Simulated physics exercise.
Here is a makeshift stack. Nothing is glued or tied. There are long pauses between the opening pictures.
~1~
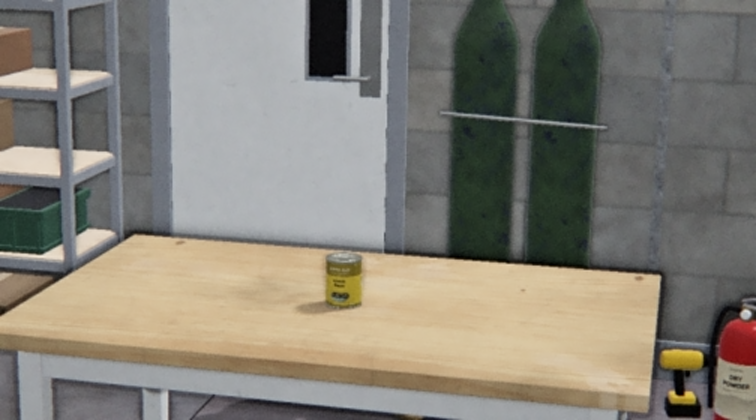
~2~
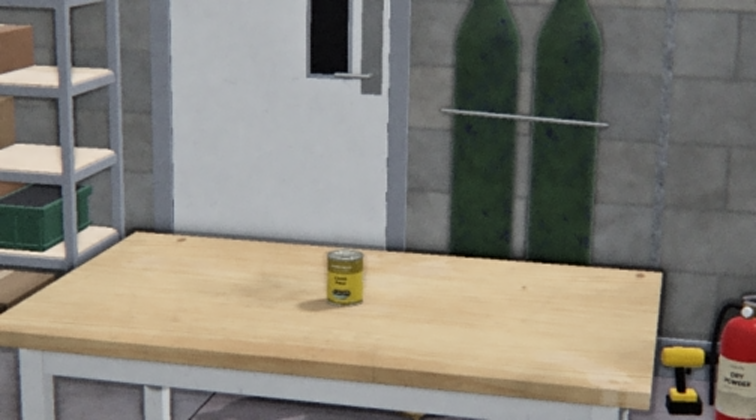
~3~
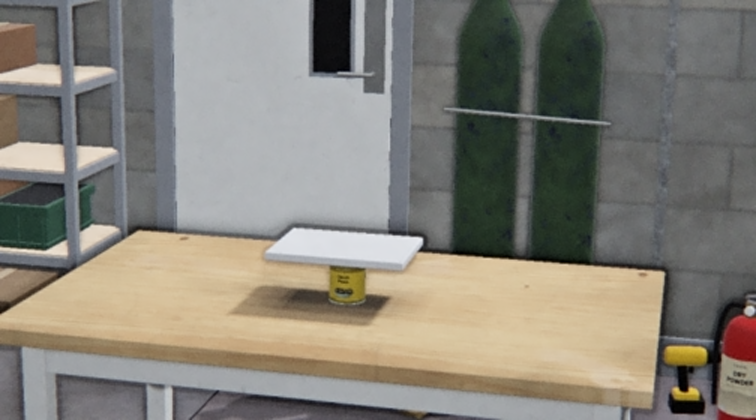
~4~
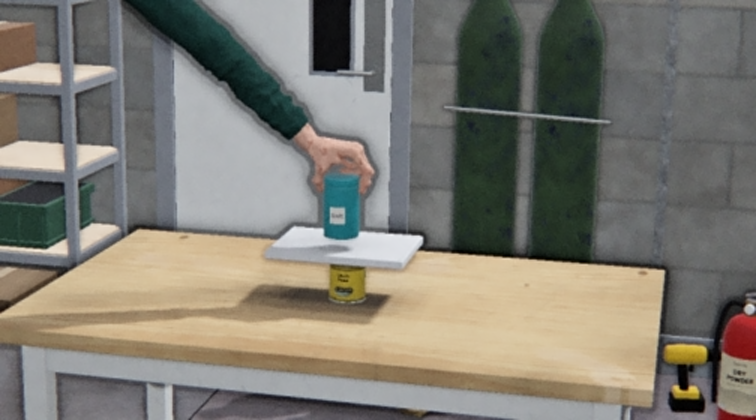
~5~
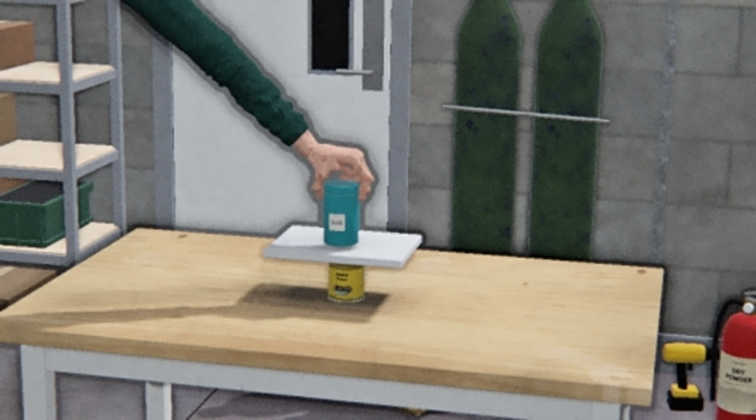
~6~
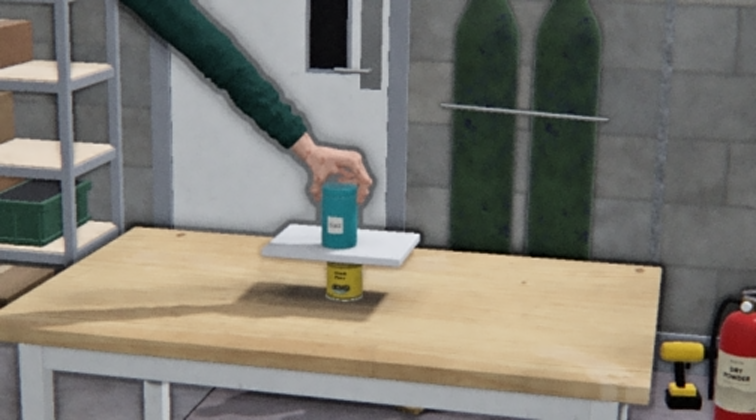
At the start, a small yellow tin stands alone on a wooden workbench in front of a white door. A flat white board then appears resting across the tin. A green-sleeved arm reaches in from the upper left, holding a turquoise jar just above the board, and lowers it slightly onto the surface, keeping hold.
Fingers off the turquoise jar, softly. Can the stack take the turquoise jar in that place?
As it turns out, it stays up.
Then, 0.20 s later than the last frame, all is still.
Then, 0.30 s later than the last frame, turquoise jar resting near (339, 216).
When it is over, all 3 as before. End places, in pixels of the last picture, turquoise jar near (339, 216). The stack keeps its balance.
